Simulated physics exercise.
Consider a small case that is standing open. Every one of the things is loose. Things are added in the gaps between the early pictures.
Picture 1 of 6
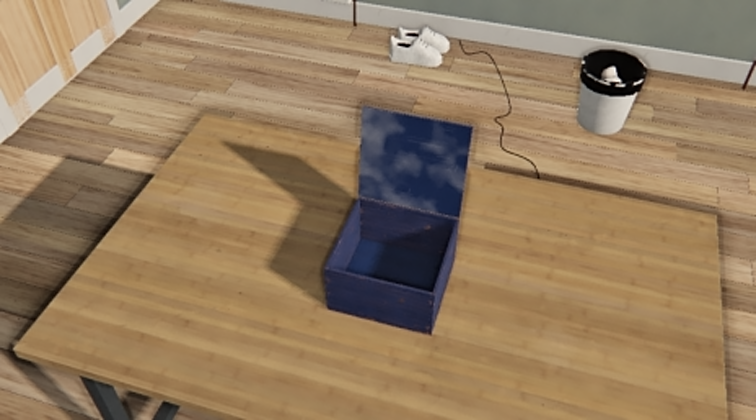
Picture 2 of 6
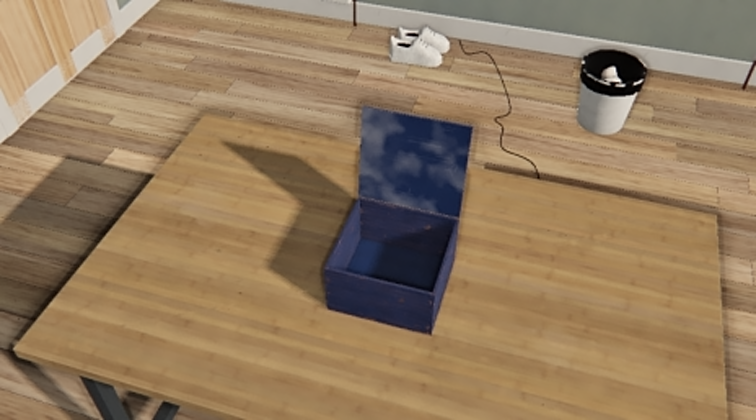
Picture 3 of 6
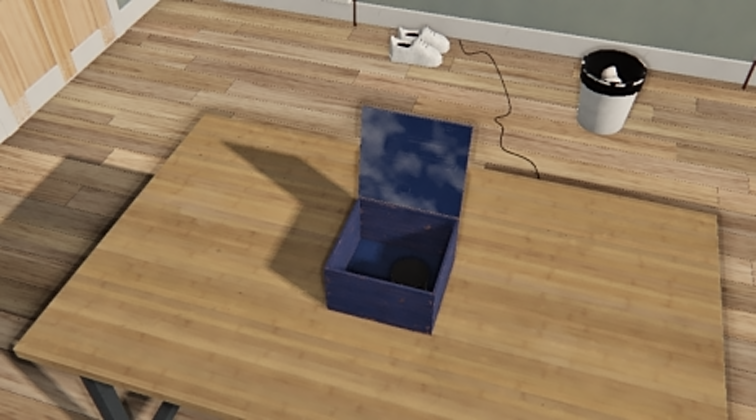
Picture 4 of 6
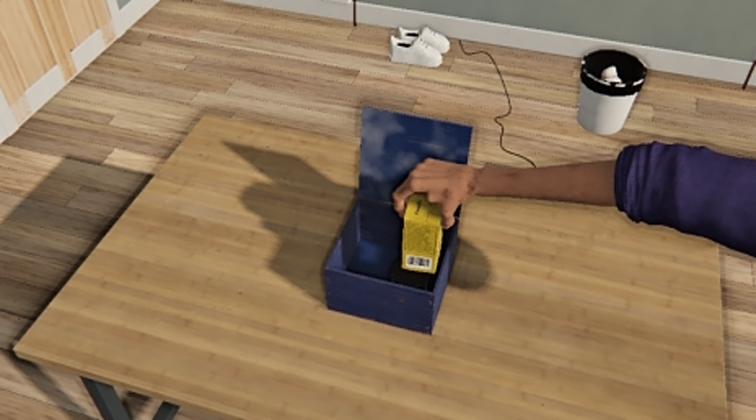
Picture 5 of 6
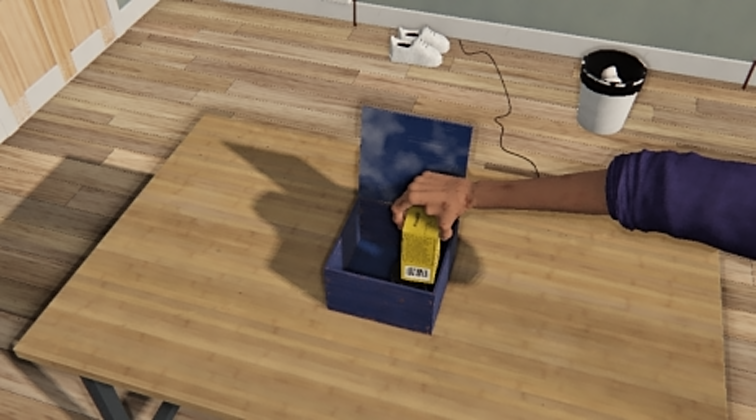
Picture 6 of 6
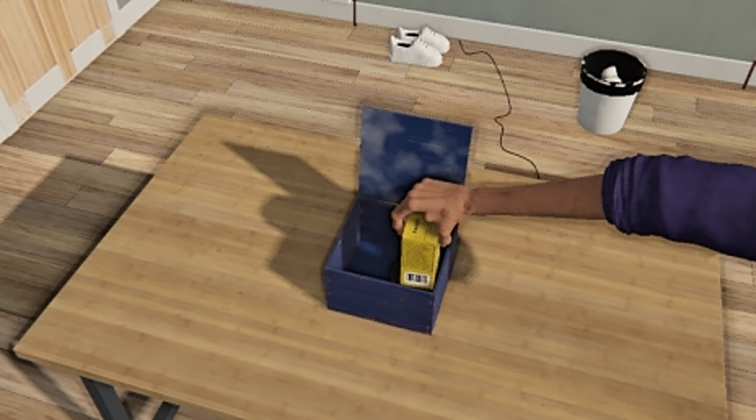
A dark, rounded object appears inside an open blue box that looks empty at first on a wooden table. Then a hand, its purple-sleeved arm reaching in from the right, grips a yellow carton over the box and lowers it a little into the right side, keeping hold of it.
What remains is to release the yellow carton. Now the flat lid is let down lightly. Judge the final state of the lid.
You can see the lid can't settle down properly.
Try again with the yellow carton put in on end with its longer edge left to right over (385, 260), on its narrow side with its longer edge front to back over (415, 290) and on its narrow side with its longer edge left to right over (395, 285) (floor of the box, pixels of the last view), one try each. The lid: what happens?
Results in order: Lid up, lid up, lid down.
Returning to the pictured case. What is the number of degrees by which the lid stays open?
Some 45 degrees above the rim, more or less.
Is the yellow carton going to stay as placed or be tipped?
Well, the yellow carton stays just as set.
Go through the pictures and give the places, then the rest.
The last thing is not in view yet, in the first picture.
The last thing is not in view yet, in the second picture.
The last thing is not in view yet, in the third picture.
Still above its spot; yellow carton (423, 234), in the fourth picture.
Still above its spot; yellow carton (422, 245), in the fifth picture.
In place under the hand; yellow carton (421, 251), in the sixth picture.
Then, 1.00 s past the last view, lid starting down.
Then, 1.40 s past the last view, lid 77° above the rim.
Then, 1.60 s past the last view, lid 59° above the rim.
Then, 1.70 s past the last view, lid 47° above the rim.
Finally, lid 44° above the rim; both still in place. Final places as the last picture's camera would see them, yellow carton near (421, 252).
